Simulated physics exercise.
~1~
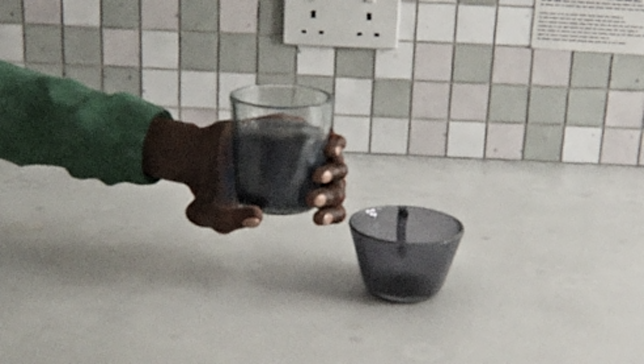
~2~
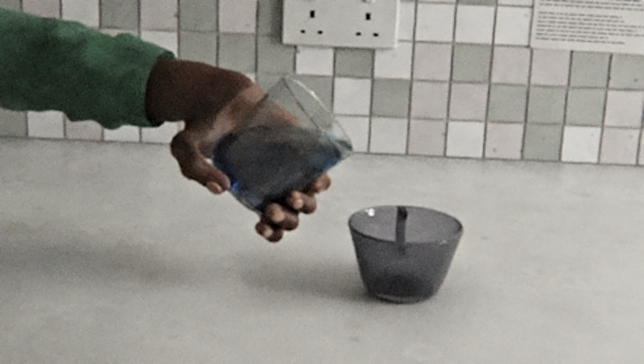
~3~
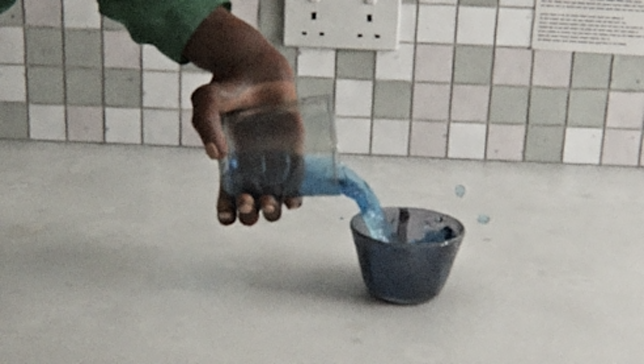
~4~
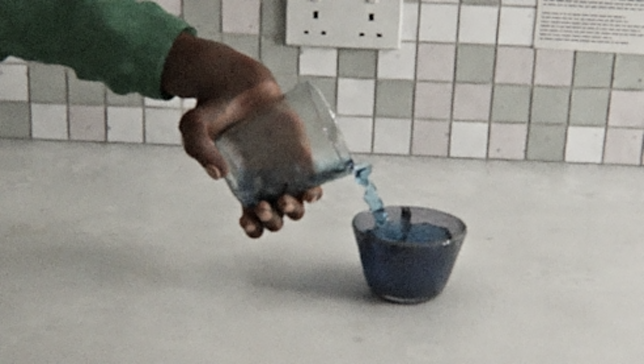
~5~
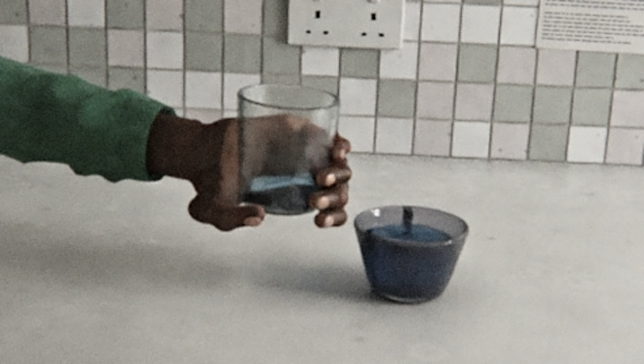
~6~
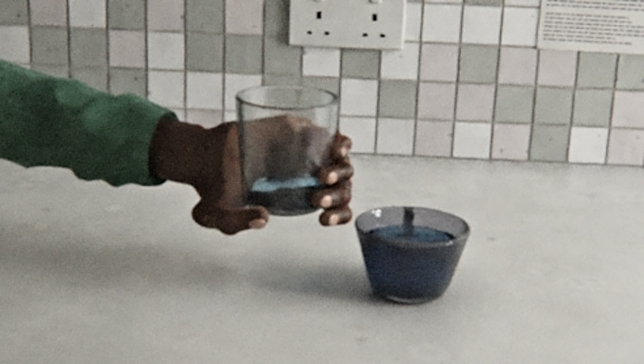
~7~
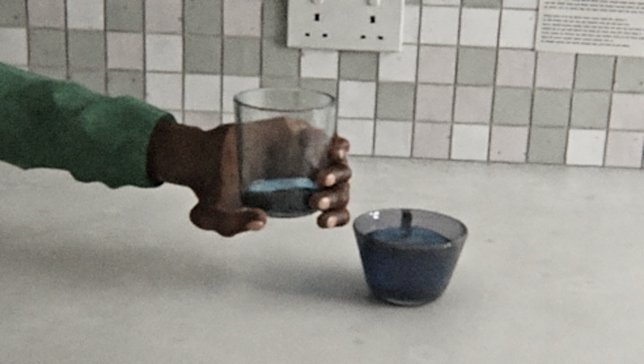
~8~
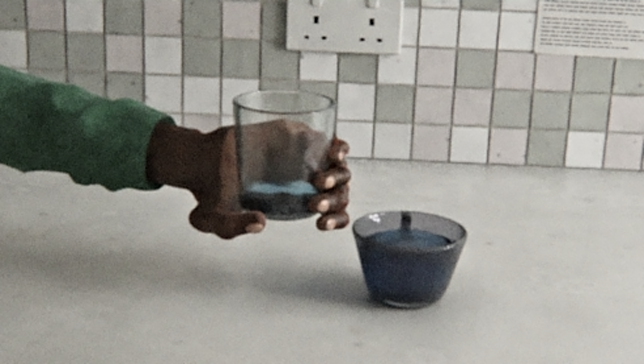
The clip shows a hand in a green sleeve holding a clear tumbler of blue liquid above a worktop, tipping it rightwards to pour into a small dark glass cup, then bringing it upright, leaving the cup mostly filled and a little liquid in the tumbler.
